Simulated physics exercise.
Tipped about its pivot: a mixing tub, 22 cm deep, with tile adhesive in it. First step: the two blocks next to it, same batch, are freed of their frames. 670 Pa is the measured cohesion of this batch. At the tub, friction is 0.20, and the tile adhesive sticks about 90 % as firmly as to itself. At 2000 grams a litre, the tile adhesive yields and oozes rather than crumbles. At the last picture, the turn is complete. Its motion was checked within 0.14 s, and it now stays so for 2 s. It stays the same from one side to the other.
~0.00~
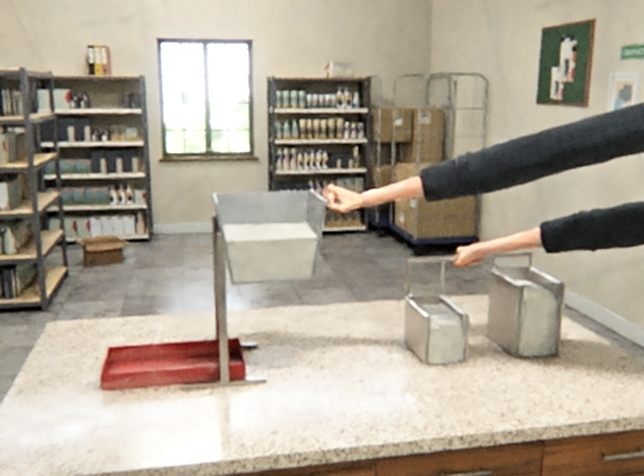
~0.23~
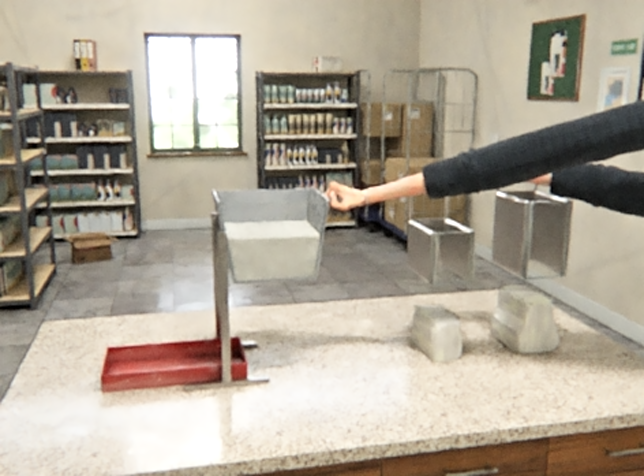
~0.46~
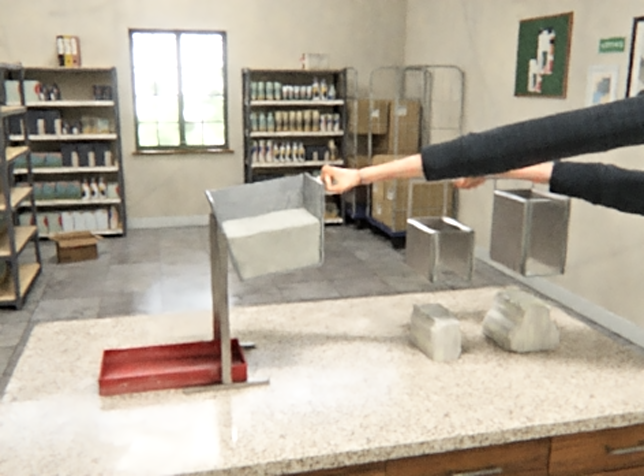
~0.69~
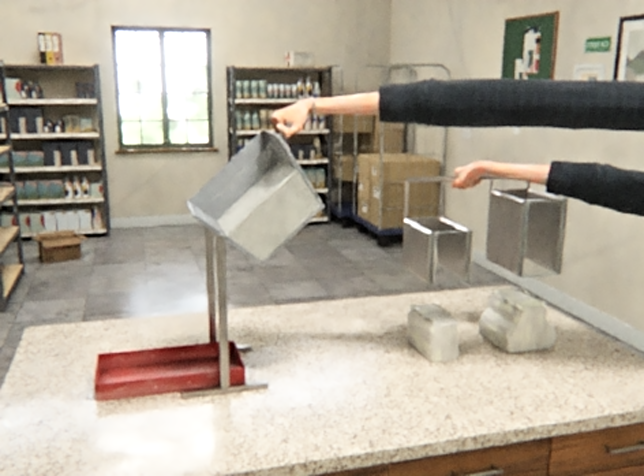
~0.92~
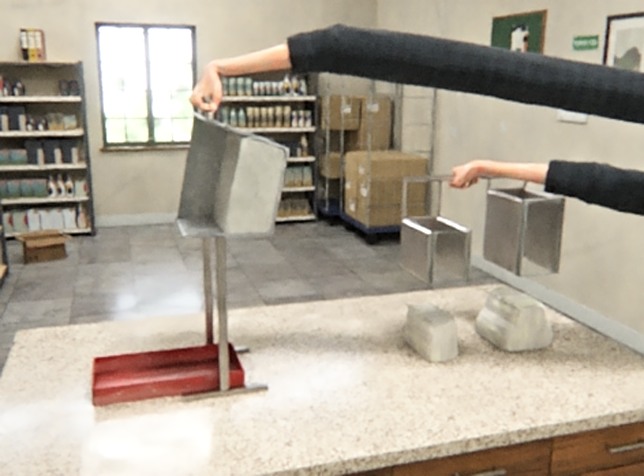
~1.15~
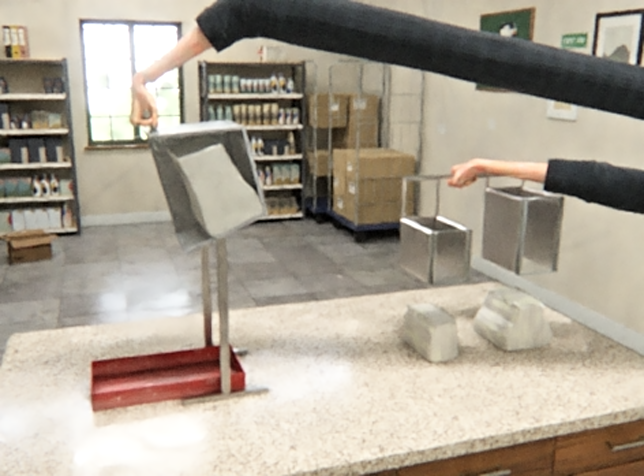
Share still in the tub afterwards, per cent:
Near 5 %.
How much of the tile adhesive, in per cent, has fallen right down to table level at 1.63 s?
Down at that time: Approx. 60 %.
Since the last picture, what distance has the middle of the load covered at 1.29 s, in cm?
10 cm.
After 1.29 s, the tub is at 104 degrees and holds 75 %.
After 1.46 s, the tub is at 104 degrees and holds 36 %.
After 1.63 s, the tub is at 104 degrees and holds 17 %.
After 1.80 s, the tub is at 104 degrees and holds 5 %.
After 3.15 s, the tub is at 104 degrees and holds 5 %.
